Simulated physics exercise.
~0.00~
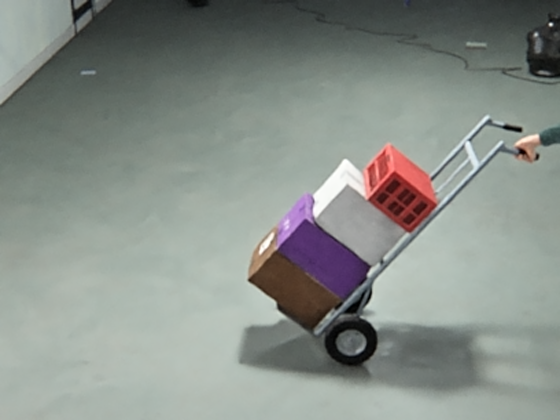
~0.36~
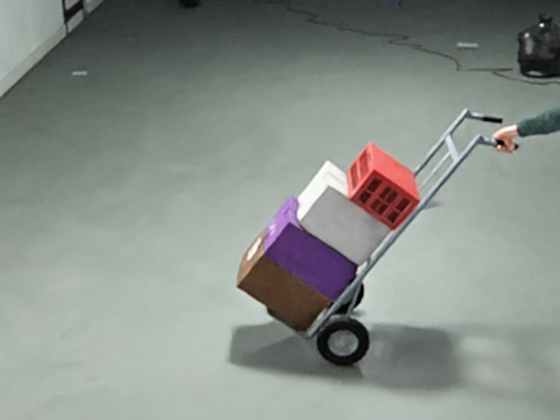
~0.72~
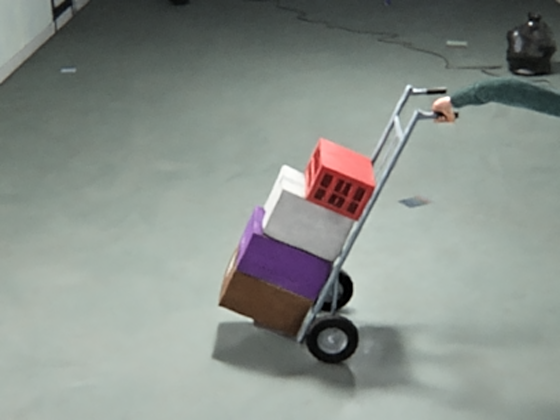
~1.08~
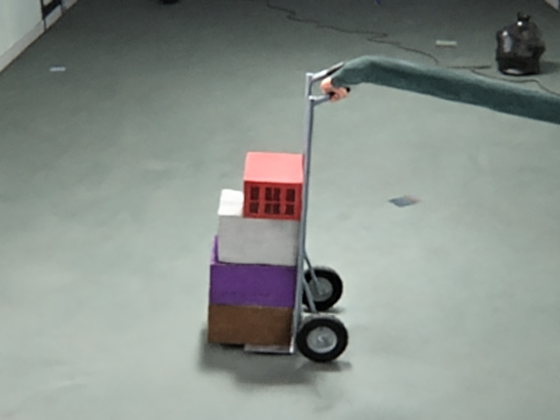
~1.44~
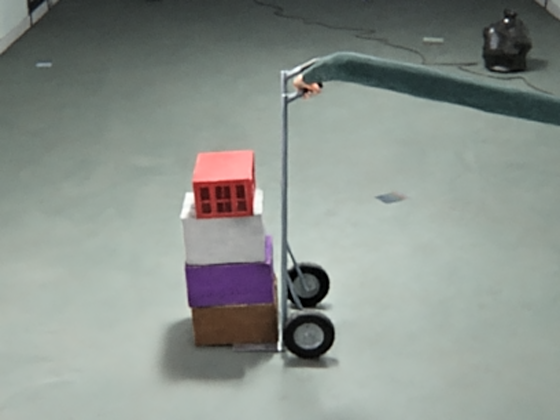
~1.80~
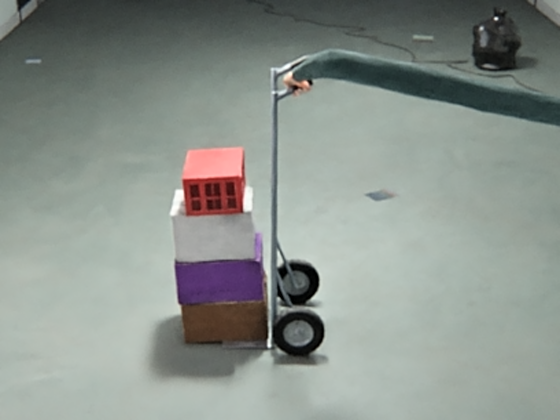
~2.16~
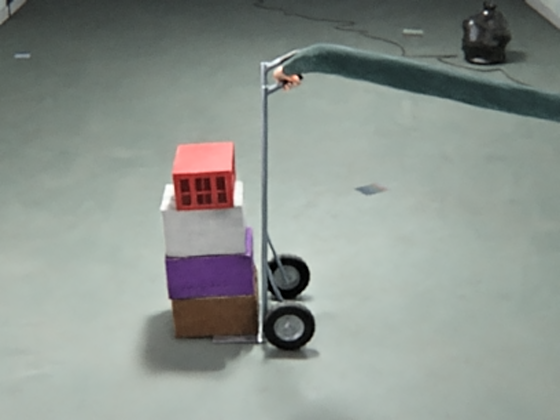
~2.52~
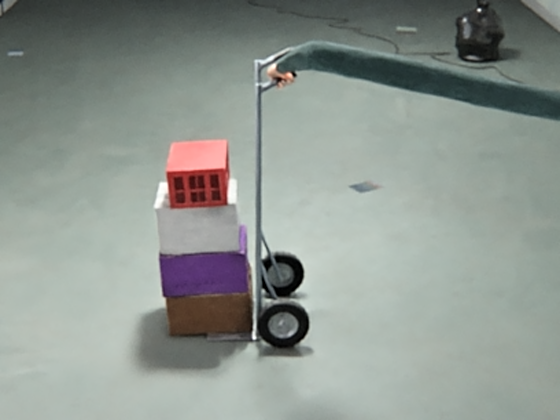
The footage shows a hand tilting a leaning hand truck upright, carrying a brown parcel, purple box, white parcel and red crate stacked in that order. The stack shifts slightly left, away from the truck's frame, and ends standing, with the hand still on the handle.
